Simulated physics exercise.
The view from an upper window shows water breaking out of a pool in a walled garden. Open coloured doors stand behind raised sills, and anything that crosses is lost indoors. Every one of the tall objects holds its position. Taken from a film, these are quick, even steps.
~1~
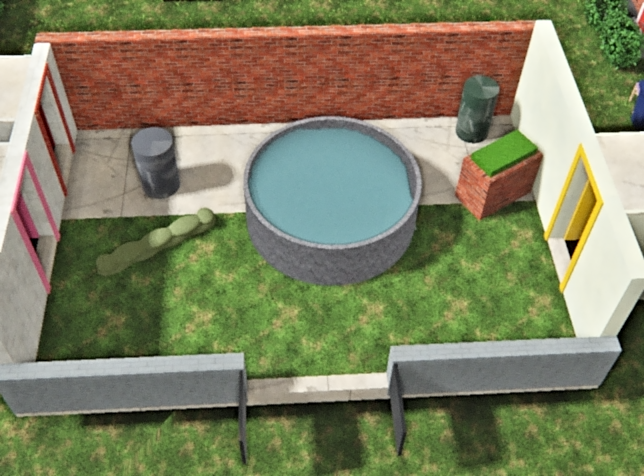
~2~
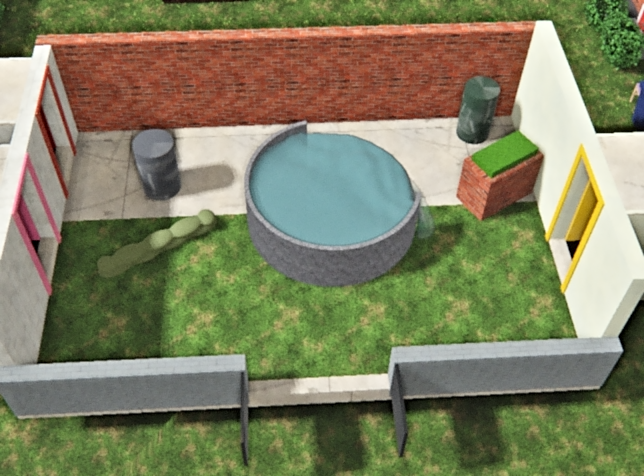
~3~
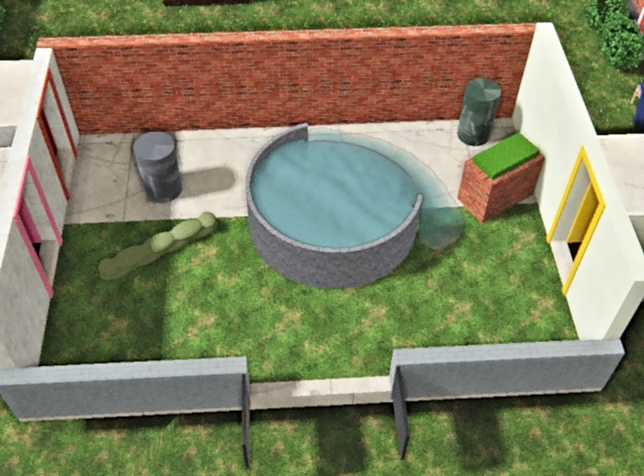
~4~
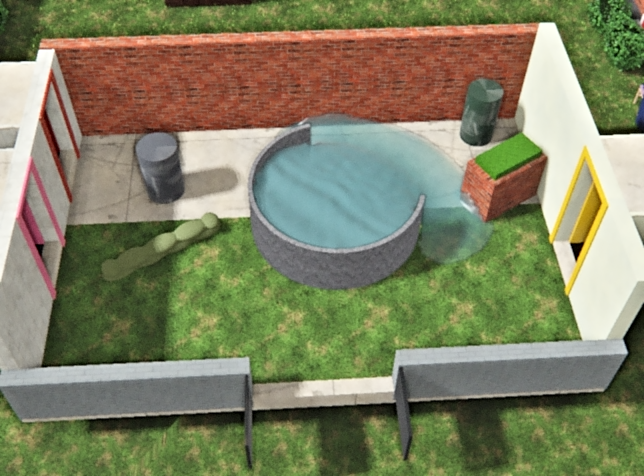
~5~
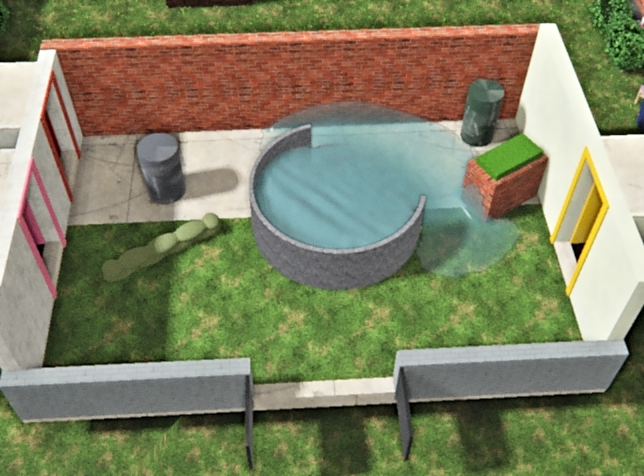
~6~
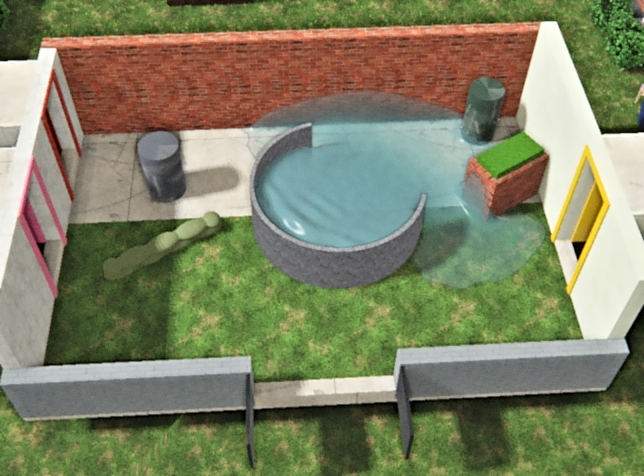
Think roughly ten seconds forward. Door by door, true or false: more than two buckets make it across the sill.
Red door: False; yellow door: True; pink door: False.
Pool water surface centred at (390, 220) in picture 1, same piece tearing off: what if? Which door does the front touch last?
The one in pink.
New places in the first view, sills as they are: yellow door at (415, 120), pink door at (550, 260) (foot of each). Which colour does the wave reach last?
Answer: The red door.
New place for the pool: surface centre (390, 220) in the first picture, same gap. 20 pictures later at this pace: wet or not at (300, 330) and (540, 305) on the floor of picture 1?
Taking both places in turn, they end up unaffected and inundated.
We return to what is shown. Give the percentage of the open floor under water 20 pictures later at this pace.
Close to 60 %.
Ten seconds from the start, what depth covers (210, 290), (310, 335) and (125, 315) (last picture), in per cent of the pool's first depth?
Approx. values, in order: 10 %, 8 %, 8 %.
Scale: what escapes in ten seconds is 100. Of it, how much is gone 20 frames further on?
Estimated share: Close to 10 %.
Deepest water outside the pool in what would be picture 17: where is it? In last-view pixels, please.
Pointing at (535, 180).
A moment on, water covers 35 % of the floor; the red door not reached, the yellow door under two buckets in, the pink door not reached.
Next, water covers 50 % of the floor; the red door wet at the sill, nothing in, the yellow door over two buckets in, the pink door not reached.
Then, water covers 60 % of the floor; the red door wet at the sill, nothing in, the yellow door over two buckets in, the pink door wet at the sill, nothing in.
Later, water covers 85 % of the floor; the red door under two buckets in, the yellow door over two buckets in, the pink door wet at the sill, nothing in.
In the end, water covers 95 % of the floor; the red door under two buckets in, the yellow door far over two buckets in, the pink door under two buckets in.
